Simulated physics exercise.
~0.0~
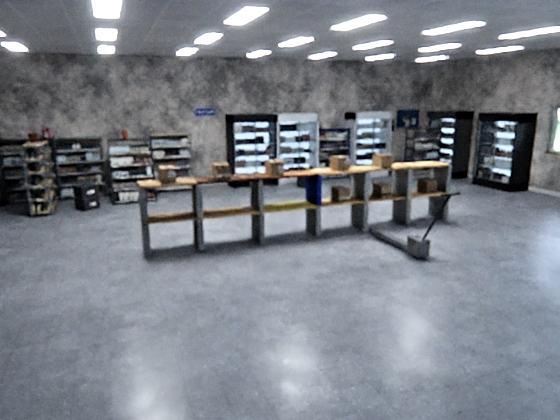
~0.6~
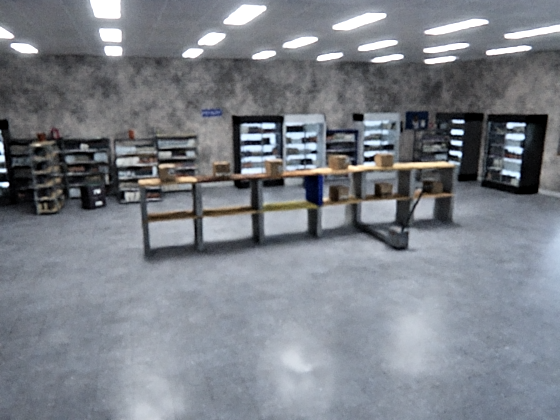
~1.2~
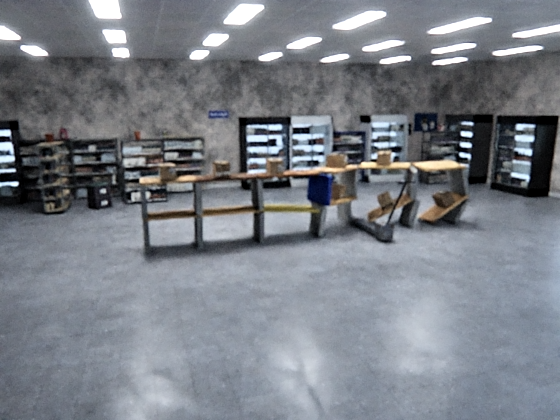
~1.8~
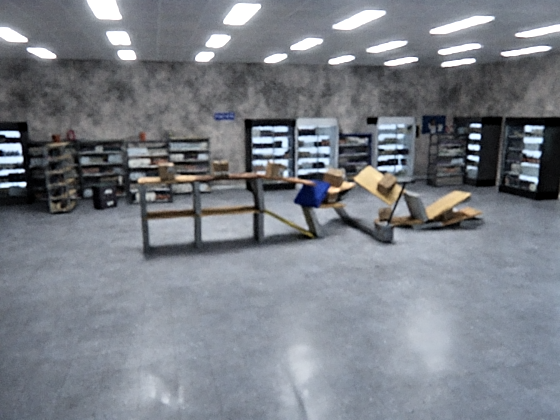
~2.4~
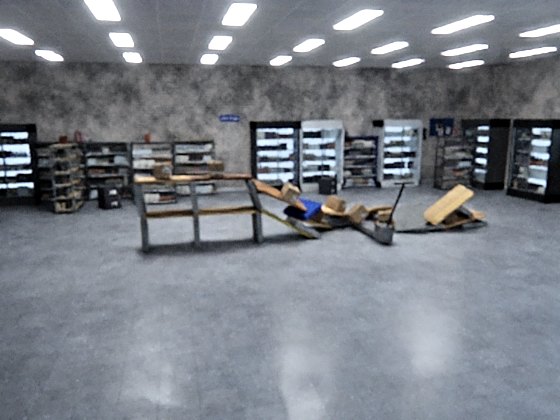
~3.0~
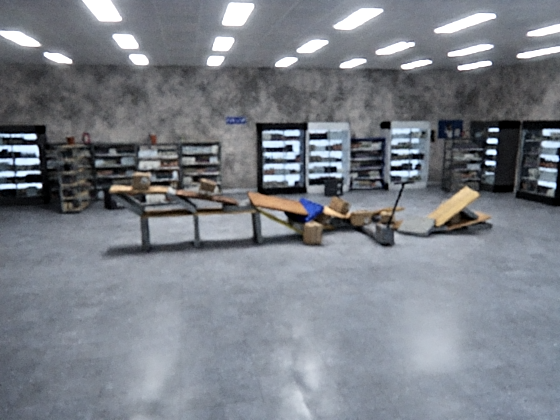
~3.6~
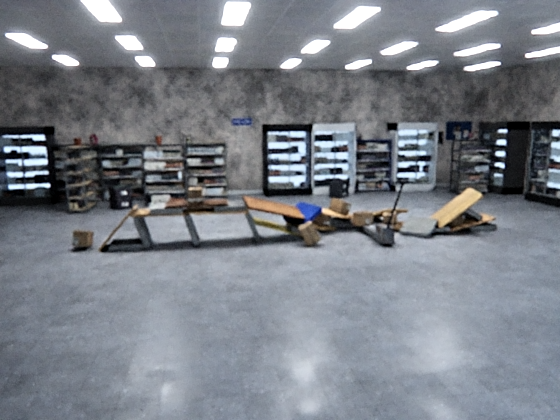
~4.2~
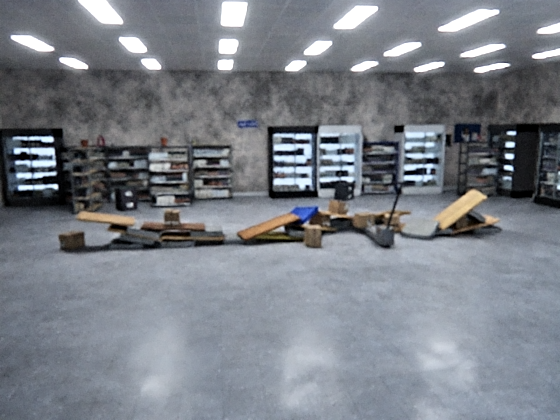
In this clip, a floor jack pushes into the right part of a long two-tier shelf of boards and uprights holding cartons in a large room, and the spans collapse from right to left until the whole structure lies in scattered heaps on the floor.
